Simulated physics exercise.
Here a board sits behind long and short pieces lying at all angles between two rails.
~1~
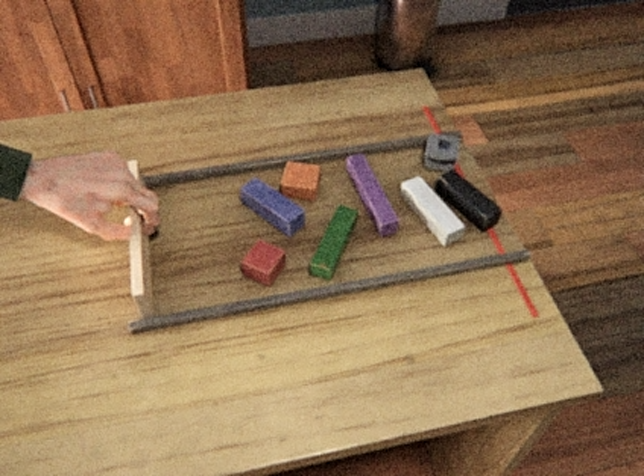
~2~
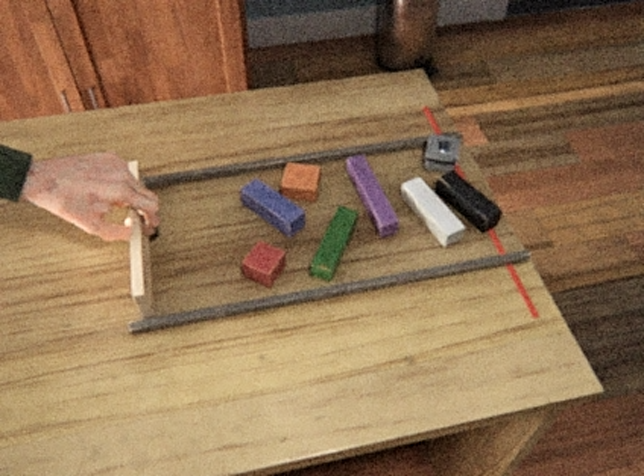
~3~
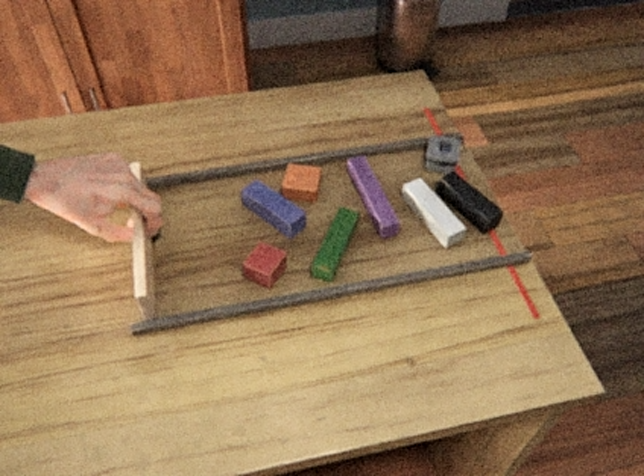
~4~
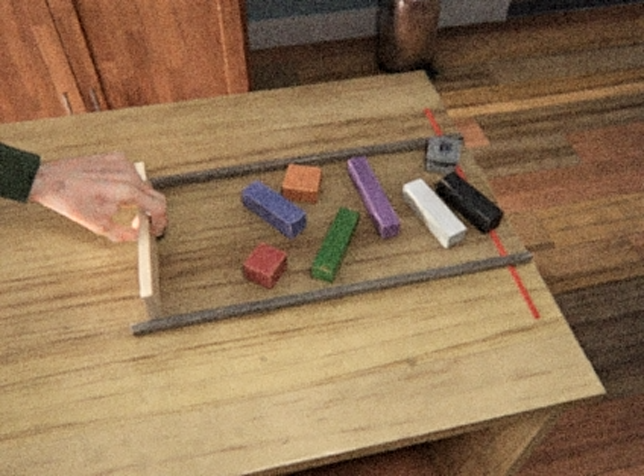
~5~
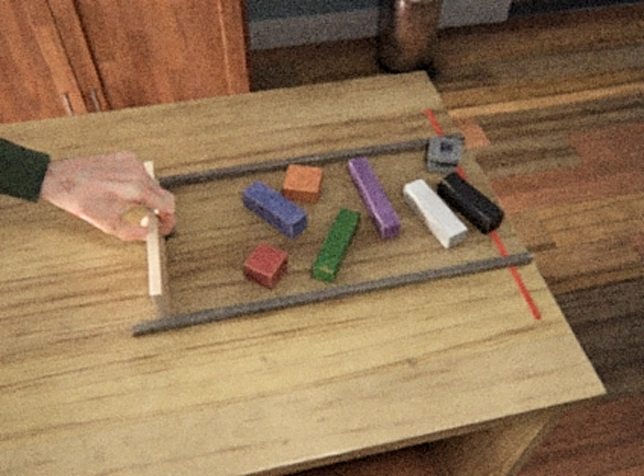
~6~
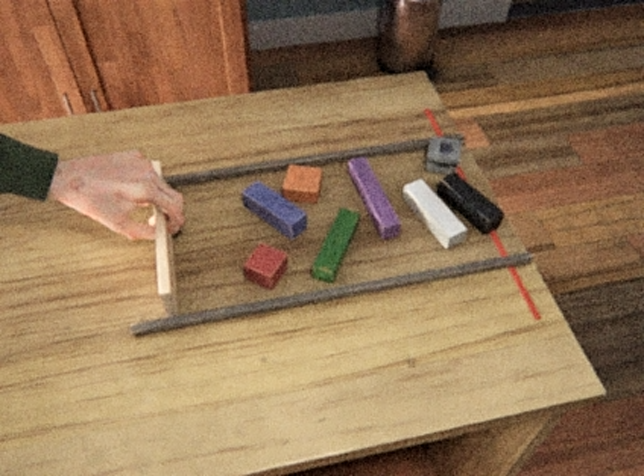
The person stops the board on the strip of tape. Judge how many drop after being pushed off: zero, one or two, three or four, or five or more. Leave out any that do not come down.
Number dropping: Five or more.
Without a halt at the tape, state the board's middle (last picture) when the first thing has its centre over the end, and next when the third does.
In pixels, around (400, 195) followed by around (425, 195).
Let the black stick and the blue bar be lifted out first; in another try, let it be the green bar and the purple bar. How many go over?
The counts would be 4 and 3.
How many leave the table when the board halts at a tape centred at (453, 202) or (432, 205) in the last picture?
In that order 4 and 3.
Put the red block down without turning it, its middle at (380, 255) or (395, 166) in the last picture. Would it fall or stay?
At the first spot the red block topples off; at the second it topples off.
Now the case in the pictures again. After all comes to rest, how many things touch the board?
Contact count: 3.
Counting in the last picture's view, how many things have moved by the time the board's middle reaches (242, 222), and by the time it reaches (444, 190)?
The first number is 1, the next one 8.
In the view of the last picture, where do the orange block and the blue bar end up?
(468, 149) and (484, 185).
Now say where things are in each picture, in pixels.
Black stick (468, 200); grey case (441, 154); white stick (431, 210); board (140, 235); tape (472, 196), in the first picture.
Grey case (441, 155); purple bar (371, 195), in the second picture.
White stick (432, 212); green bar (336, 244), in the third picture.
Black stick (469, 202); blue bar (274, 209), in the fourth picture.
Grey case (443, 157); orange block (303, 184), in the fifth picture.
Black stick (470, 203); grey case (443, 157); white stick (433, 213); board (164, 235); tape (474, 198), in the sixth picture.
Soon after, none off yet; black stick at rest near (470, 203); grey case at rest near (443, 157); white stick at rest near (433, 213).
After that, none off yet; black stick displaced a little near (487, 201); grey case displaced a little near (454, 154); white stick displaced a little near (467, 208).
In the end, the number that fall off is five or more; gone, green bar, purple bar, white stick, grey case and black stick.
